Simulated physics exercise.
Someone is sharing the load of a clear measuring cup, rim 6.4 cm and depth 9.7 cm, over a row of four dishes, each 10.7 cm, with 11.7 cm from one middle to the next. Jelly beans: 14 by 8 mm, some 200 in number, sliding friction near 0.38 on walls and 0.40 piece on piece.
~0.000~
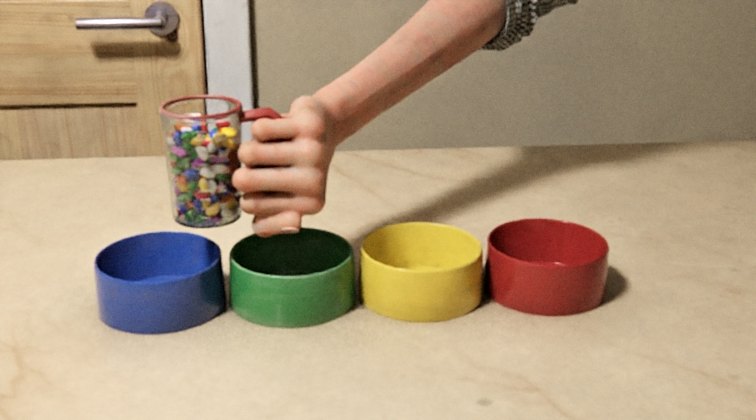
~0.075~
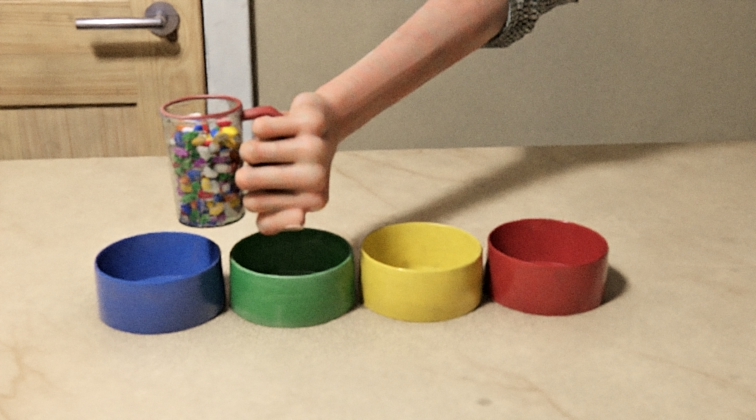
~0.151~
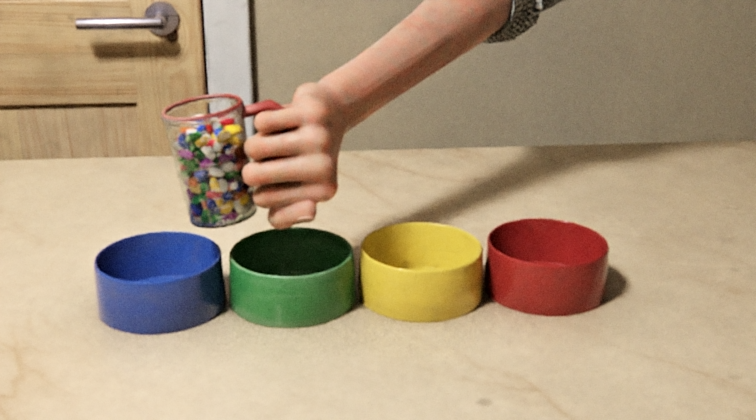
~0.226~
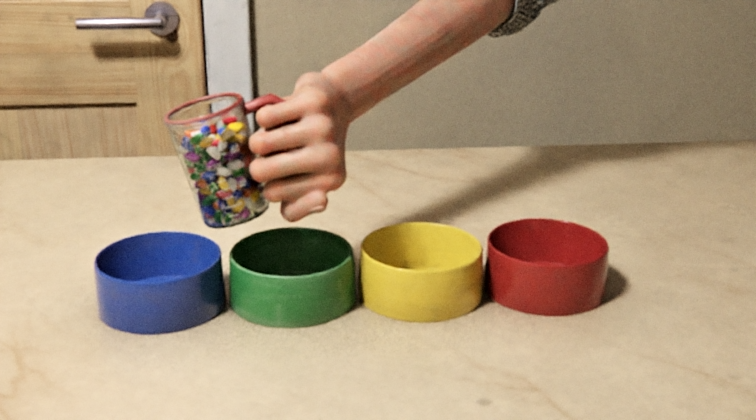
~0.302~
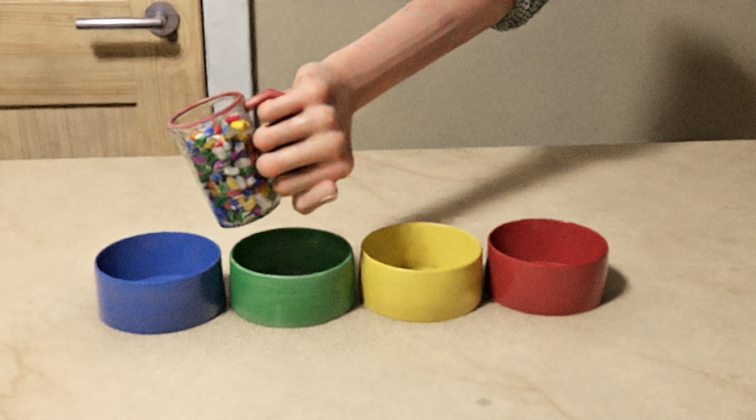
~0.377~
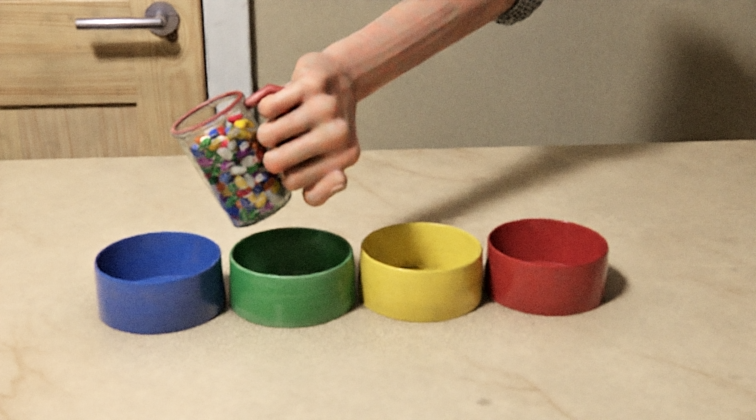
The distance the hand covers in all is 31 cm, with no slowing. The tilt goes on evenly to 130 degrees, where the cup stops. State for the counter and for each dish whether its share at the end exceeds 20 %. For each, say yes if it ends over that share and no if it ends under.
My prediction: Red: Probably a fifth or fewer of the pieces land there. Blue: Probably a fifth or fewer of the pieces land there. Green: Probably more than a fifth of the pieces land there. Yellow: Probably a fifth or fewer of the pieces land there. Counter: Probably a fifth or fewer of the pieces land there.
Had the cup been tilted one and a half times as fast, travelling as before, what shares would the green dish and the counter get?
Green 90, counter 10.
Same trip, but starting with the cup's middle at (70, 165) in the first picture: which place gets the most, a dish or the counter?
Largest amount ends at blue.
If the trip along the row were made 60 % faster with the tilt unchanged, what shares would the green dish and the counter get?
Green: 10; counter: 10.
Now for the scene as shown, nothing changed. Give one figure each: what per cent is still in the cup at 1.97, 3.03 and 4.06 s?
It goes roughly like this: 0, 0, 0 per cent.
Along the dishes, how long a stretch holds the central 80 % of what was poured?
I'd put it near 6 cm.
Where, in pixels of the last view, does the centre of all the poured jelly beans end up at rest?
Est. centre at rest: (292, 280) px.
After 1.97 s, tilt 130 degrees; cup holds 0 %, green 100 %.
After 3.03 s, tilt 130 degrees; cup holds 0 %, green 100 %.
After 4.06 s, tilt 130 degrees; cup holds 0 %, green 100 %.
In the end, at 4.4 s, red 0 %, blue 0 %, green 100 %, yellow 0 %, counter 0 %.
